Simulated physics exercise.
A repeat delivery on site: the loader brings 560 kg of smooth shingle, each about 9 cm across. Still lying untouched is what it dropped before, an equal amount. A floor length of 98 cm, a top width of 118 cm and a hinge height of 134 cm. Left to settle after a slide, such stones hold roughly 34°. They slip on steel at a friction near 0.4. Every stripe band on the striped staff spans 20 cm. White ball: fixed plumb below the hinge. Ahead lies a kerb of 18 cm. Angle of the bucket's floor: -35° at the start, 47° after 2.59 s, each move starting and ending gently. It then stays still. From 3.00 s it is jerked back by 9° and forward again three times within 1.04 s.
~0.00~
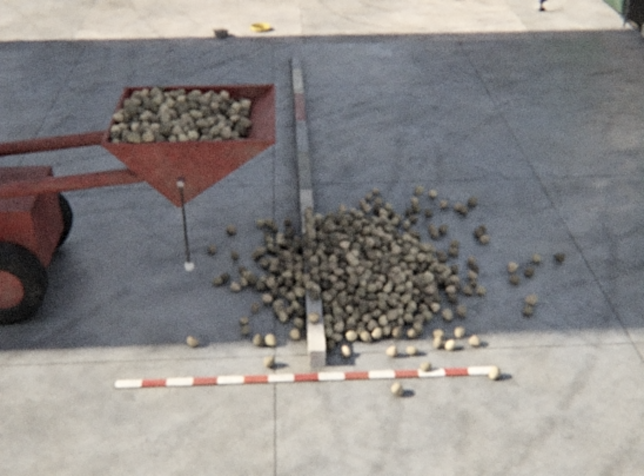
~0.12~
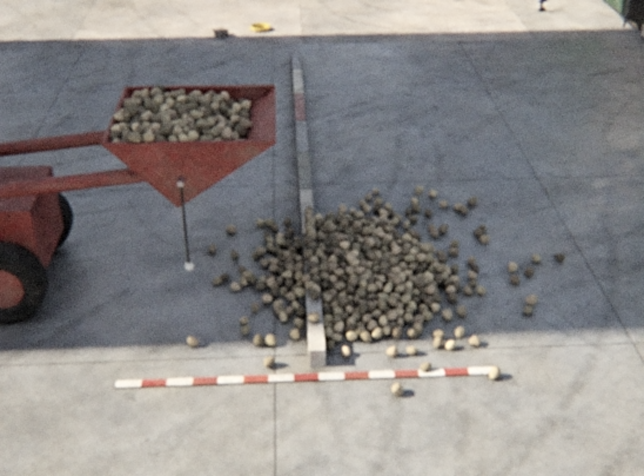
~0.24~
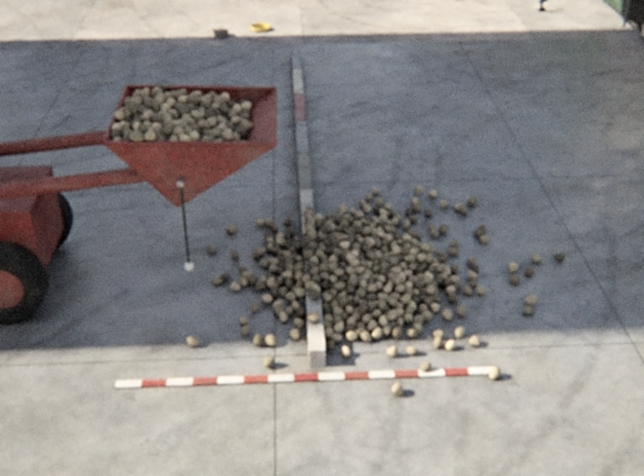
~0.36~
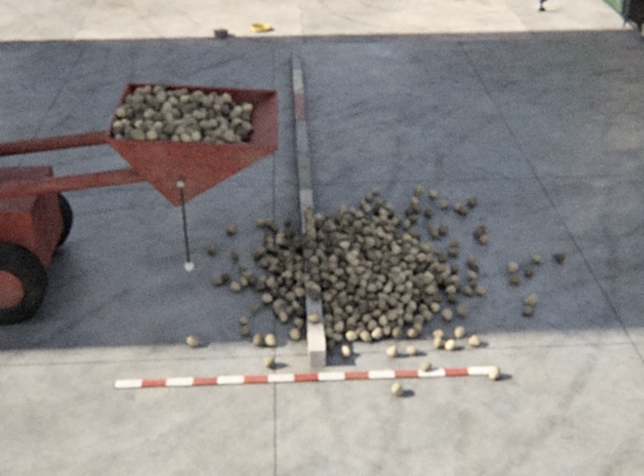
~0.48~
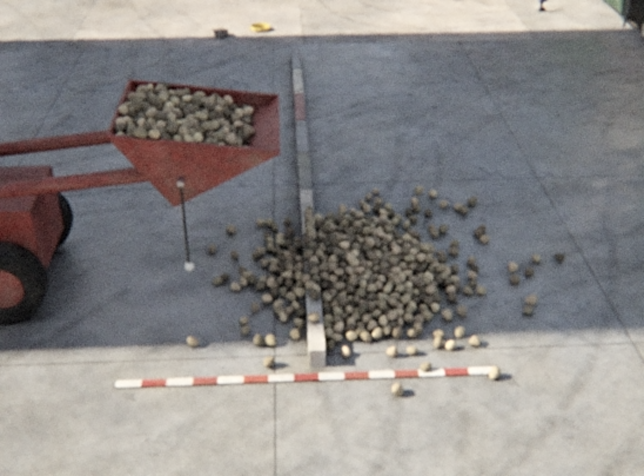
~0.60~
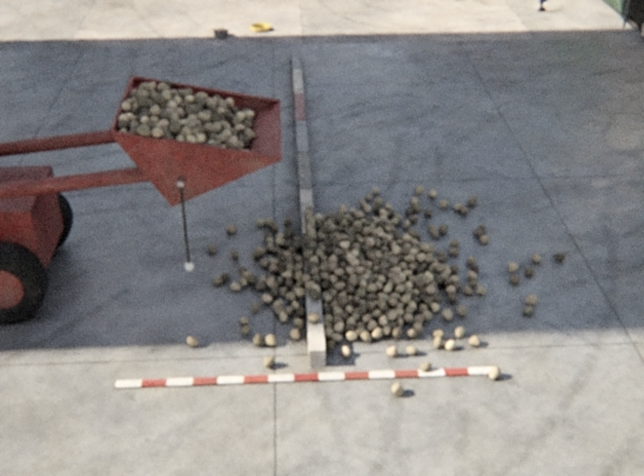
The clip opens on a red loader at the left holding a bucket full of rounded stones, with a heap of similar stones lying around a long kerb to its right. The bucket barely moves at first, then slowly tilts a little, its right edge dipping, while the heap stays still.
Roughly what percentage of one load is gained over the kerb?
Roughly 27 per cent.
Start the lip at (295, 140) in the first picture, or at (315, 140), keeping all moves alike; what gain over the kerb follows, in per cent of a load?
Some 50 percent first and 75 percent second.
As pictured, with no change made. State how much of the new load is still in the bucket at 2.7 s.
0 %.
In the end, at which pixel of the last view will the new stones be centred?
Centre: Approx. (287, 262).
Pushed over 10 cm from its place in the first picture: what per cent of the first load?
Estimate: 10 %, roughly.
After 1.9 s the floor is at 34°; in per cent of one load, 67 in the bucket, 47 on this side of the kerb, 87 over the kerb; the foremost stones are at (522, 266).
After 2.7 s the floor is at 47°; in per cent of one load, 0 in the bucket, 91 on this side of the kerb, 109 over the kerb; the foremost stones are at (522, 266).
After 4.5 s the floor is at 47°; in per cent of one load, 0 in the bucket, 90 on this side of the kerb, 110 over the kerb; the foremost stones are at (522, 266).
After 7.3 s the floor is at 47°; in per cent of one load, 0 in the bucket, 90 on this side of the kerb, 110 over the kerb; the foremost stones are at (522, 266). Net gain over the kerb, 27.
